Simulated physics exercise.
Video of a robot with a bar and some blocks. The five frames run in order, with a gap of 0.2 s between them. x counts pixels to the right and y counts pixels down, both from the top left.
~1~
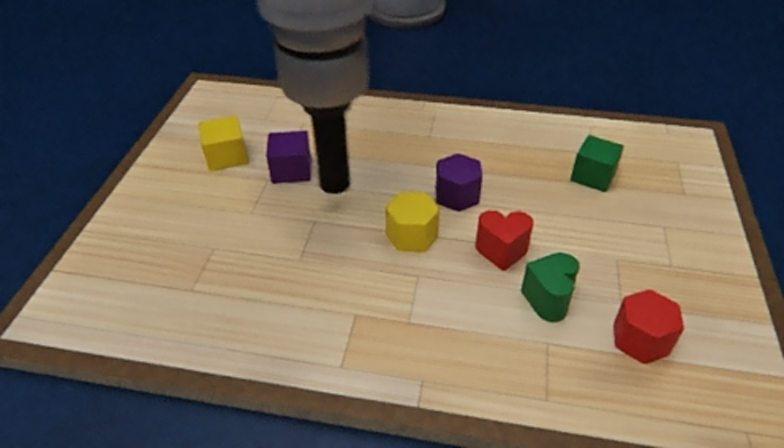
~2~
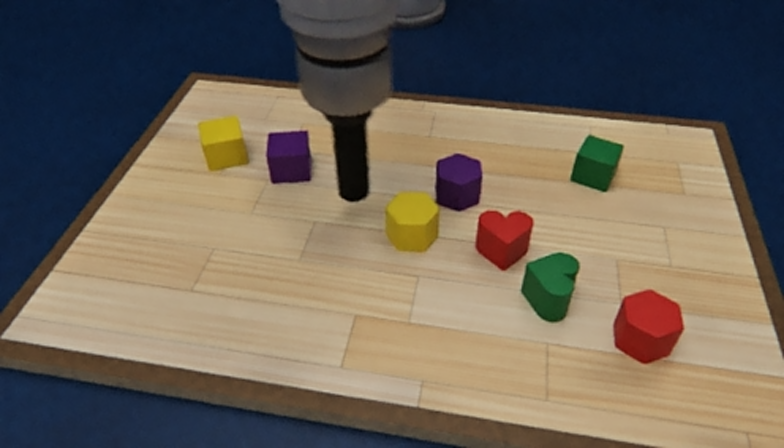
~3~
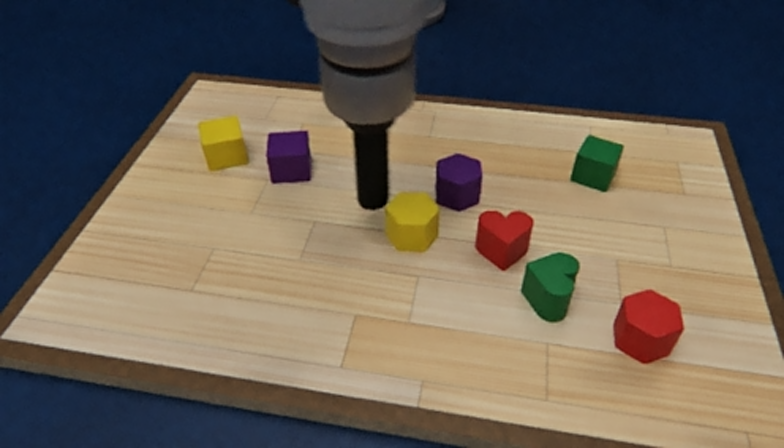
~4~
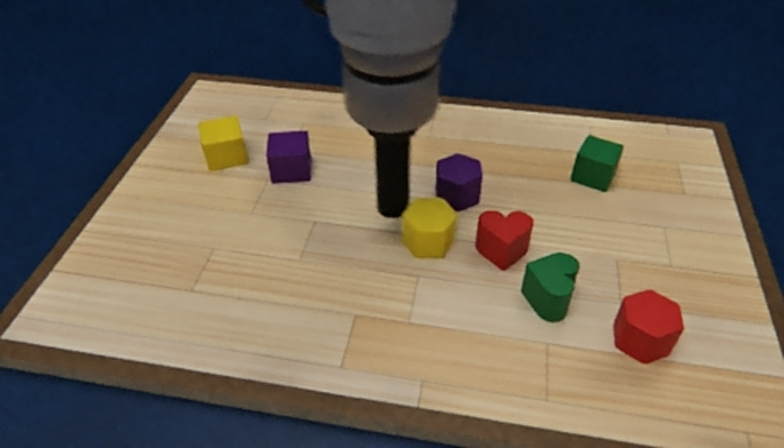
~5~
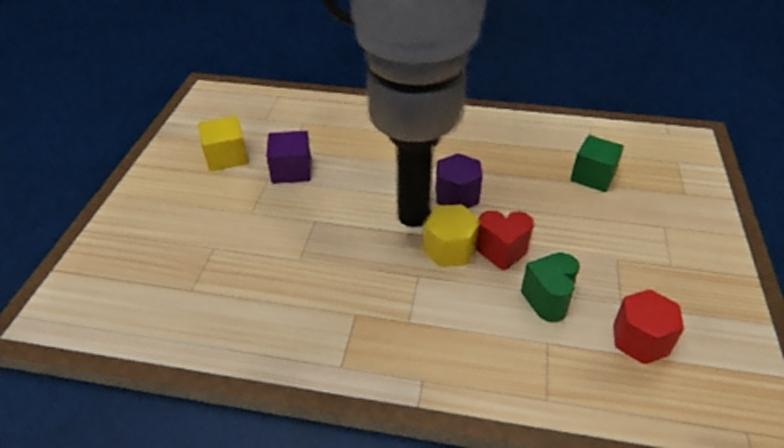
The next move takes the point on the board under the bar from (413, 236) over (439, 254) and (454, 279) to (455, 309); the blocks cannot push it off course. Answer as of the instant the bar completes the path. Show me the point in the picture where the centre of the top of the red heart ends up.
Around pixel (540, 226).
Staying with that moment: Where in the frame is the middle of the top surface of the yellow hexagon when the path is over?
Located at (499, 240).
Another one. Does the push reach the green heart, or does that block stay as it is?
The result: It stays put.
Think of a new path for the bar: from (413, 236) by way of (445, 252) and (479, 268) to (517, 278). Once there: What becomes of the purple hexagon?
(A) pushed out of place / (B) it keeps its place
Letter B.
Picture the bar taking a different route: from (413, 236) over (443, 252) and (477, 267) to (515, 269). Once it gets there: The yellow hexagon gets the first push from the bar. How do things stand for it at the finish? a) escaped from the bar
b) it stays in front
b (it stays in front)
On the path given first. Halfway along, bar at (450, 247); yellow hexagon at (496, 238), turned 45° anticlockwise; red heart at (541, 226).
At the end, bar at (457, 289); yellow hexagon at (499, 240), turned 55° anticlockwise; purple hexagon still; red heart at (540, 226); green heart still.
